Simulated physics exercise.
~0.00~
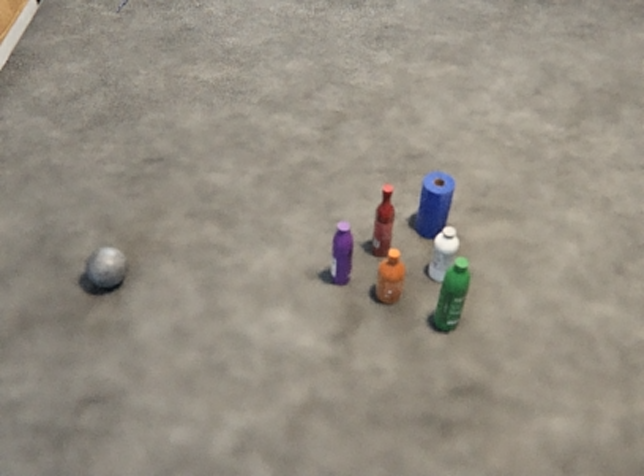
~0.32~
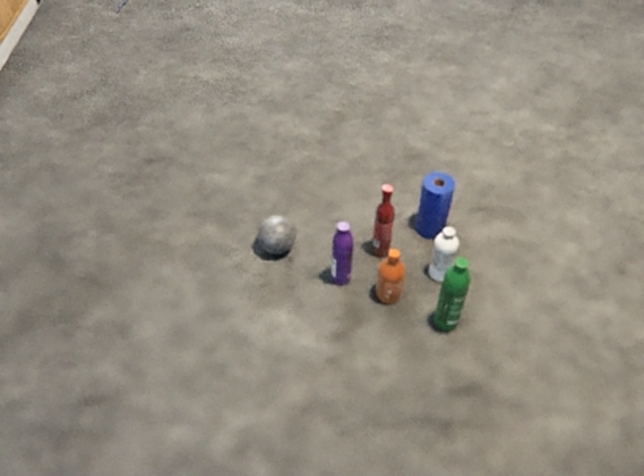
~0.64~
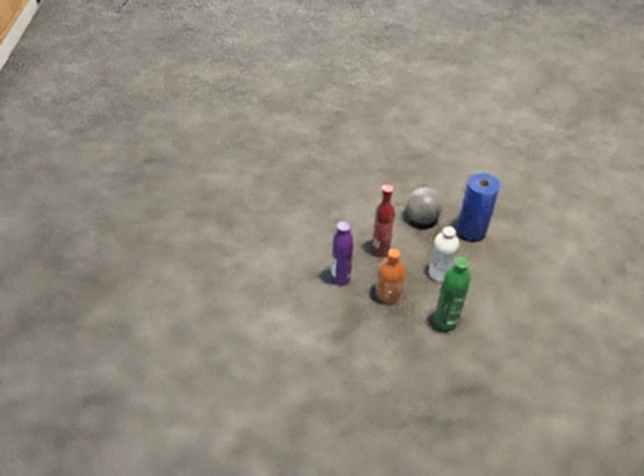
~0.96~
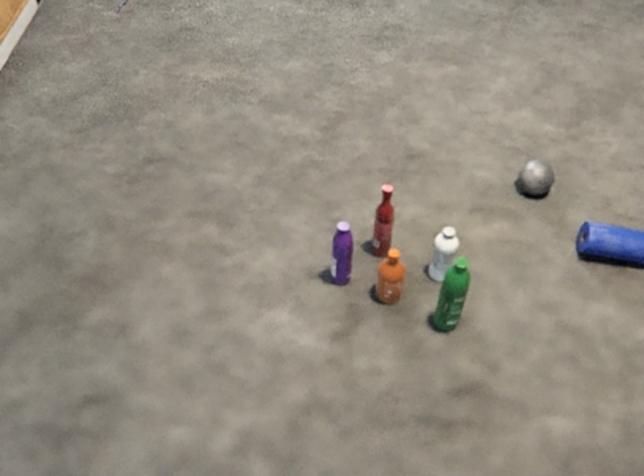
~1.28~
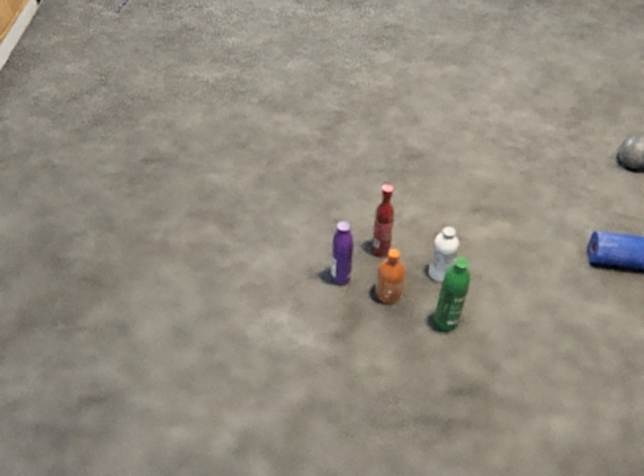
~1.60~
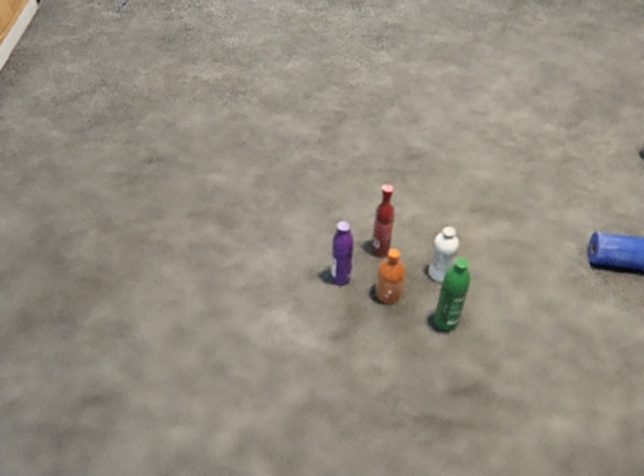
A mottled grey floor is seen from above at an angle, with a strip of wooden edging in the top left corner. A grey ball is at the left, while purple, red, orange, white and green bottles stand clustered right of centre with an upright blue roll behind them. The ball rolls right, passes behind the red bottle and knocks the blue roll to the right. The roll topples onto its side near the right edge as the ball travels on and leaves at the right. The five bottles remain standing where they were, and the roll lies still.
